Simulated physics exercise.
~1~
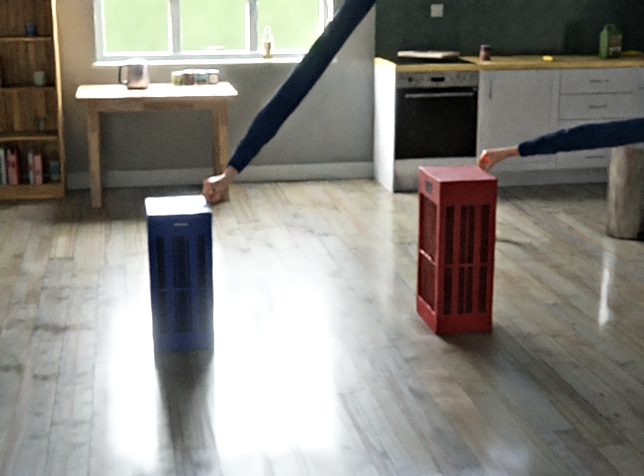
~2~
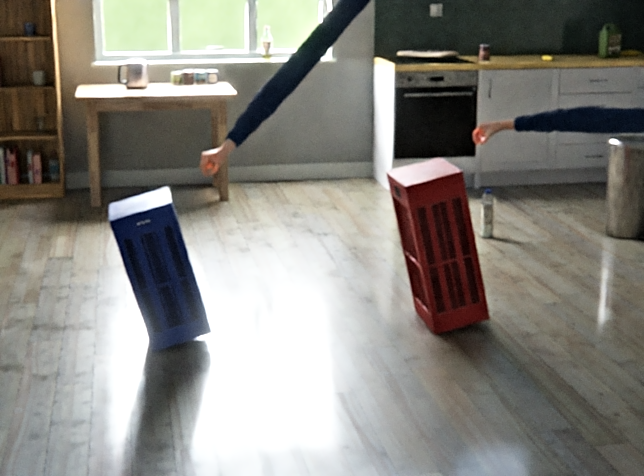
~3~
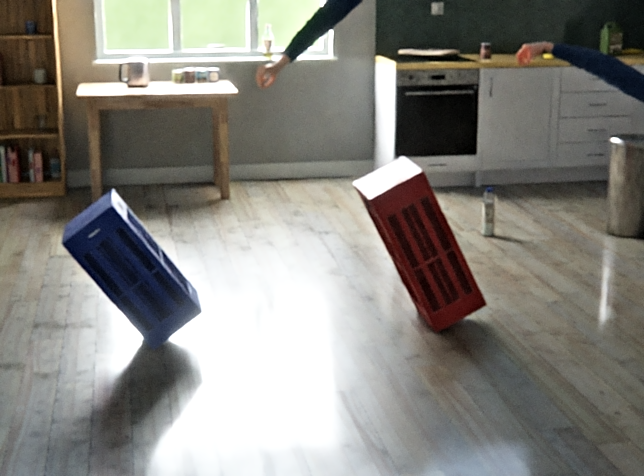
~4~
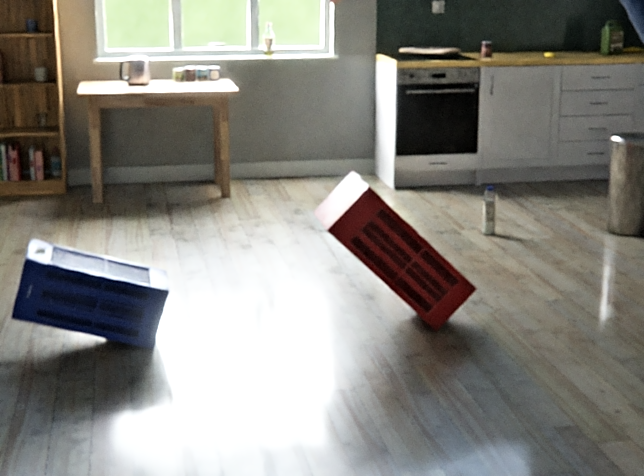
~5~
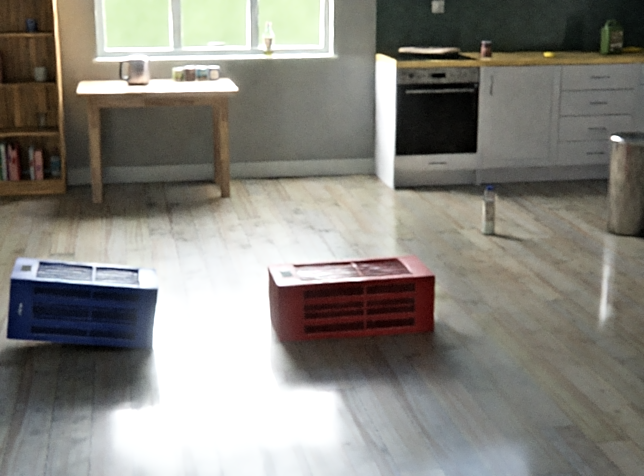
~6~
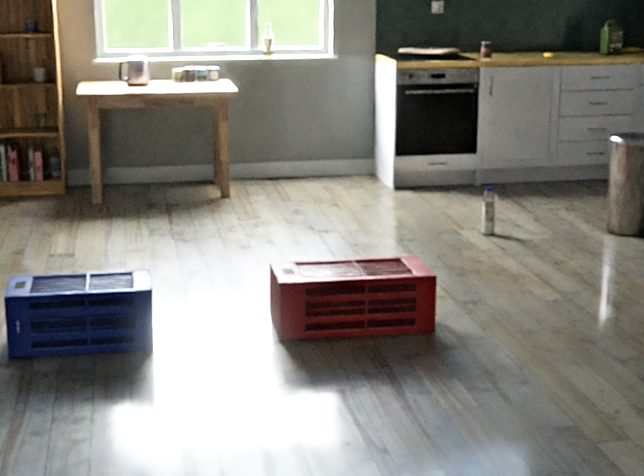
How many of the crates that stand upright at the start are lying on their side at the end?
Two of them, the blue crate and the red crate, are lying on their side at the end.
